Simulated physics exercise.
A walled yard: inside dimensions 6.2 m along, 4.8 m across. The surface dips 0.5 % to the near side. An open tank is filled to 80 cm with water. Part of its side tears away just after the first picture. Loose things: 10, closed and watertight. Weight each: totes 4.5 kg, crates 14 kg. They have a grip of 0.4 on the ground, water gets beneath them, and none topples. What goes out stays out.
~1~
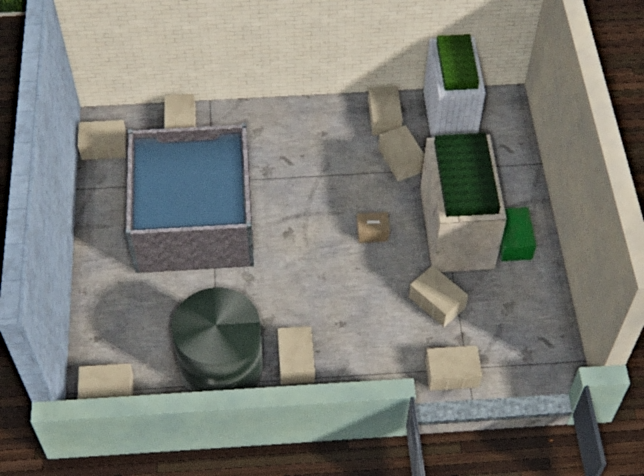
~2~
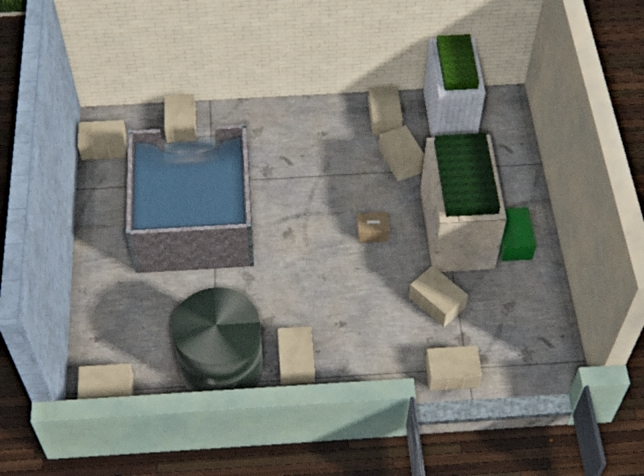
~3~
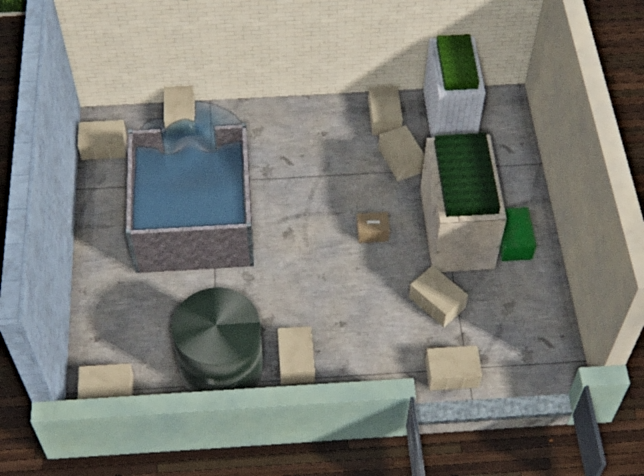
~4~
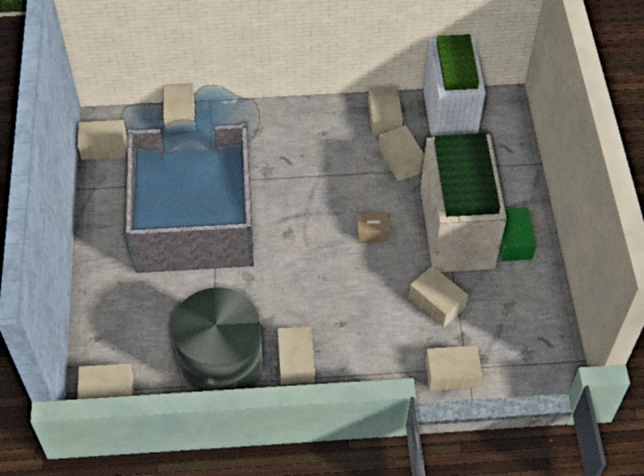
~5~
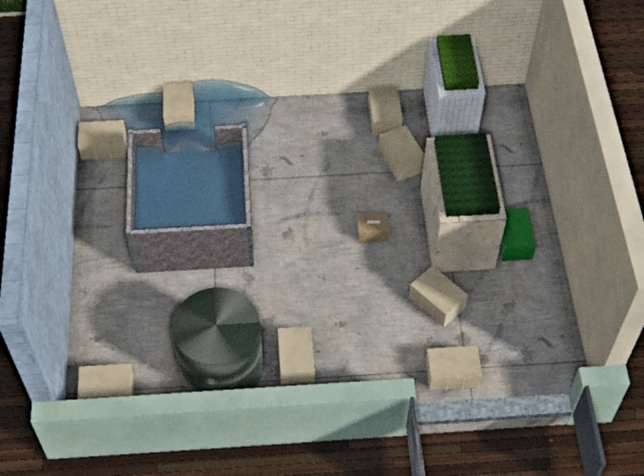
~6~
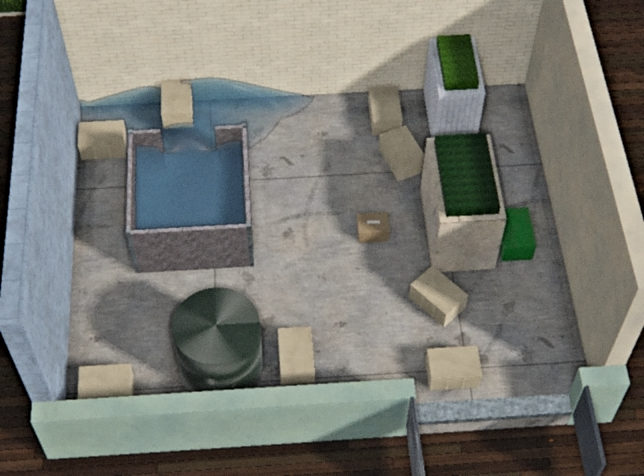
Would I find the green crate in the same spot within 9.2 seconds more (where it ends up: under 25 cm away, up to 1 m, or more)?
It comes to rest near its start.
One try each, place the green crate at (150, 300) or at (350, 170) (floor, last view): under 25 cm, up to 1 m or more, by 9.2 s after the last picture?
From the first place it goes well off; from the second it goes well off.
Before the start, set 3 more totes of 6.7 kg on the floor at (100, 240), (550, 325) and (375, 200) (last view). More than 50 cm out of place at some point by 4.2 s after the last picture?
In sequence: Goes beyond; stays within; goes beyond.
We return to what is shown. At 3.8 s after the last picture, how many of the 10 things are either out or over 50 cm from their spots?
Tally at that time: 6.
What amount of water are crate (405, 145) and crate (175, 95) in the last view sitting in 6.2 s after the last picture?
Close to 4 and 13 centimetres.
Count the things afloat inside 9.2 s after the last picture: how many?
Then: 5.
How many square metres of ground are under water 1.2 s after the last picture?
That flooded area is roughly 10.5 m2.
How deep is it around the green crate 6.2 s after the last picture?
Somewhere close to 2 cm.
Then, 1.2 s after the last picture the green crate is near (517, 227), 0.0 m from its start, aground; 0 of 10 are out; 3 afloat.
Then, 3.8 s after the last picture the green crate is near (517, 227), 0.0 m from its start, aground; 0 of 10 are out; 4 afloat.
Then, 6.2 s after the last picture the green crate is near (517, 227), 0.0 m from its start, aground; 0 of 10 are out; 5 afloat.
Then, 9.2 s after the last picture the green crate is near (517, 227), 0.0 m from its start, aground; 0 of 10 are out; 5 afloat.
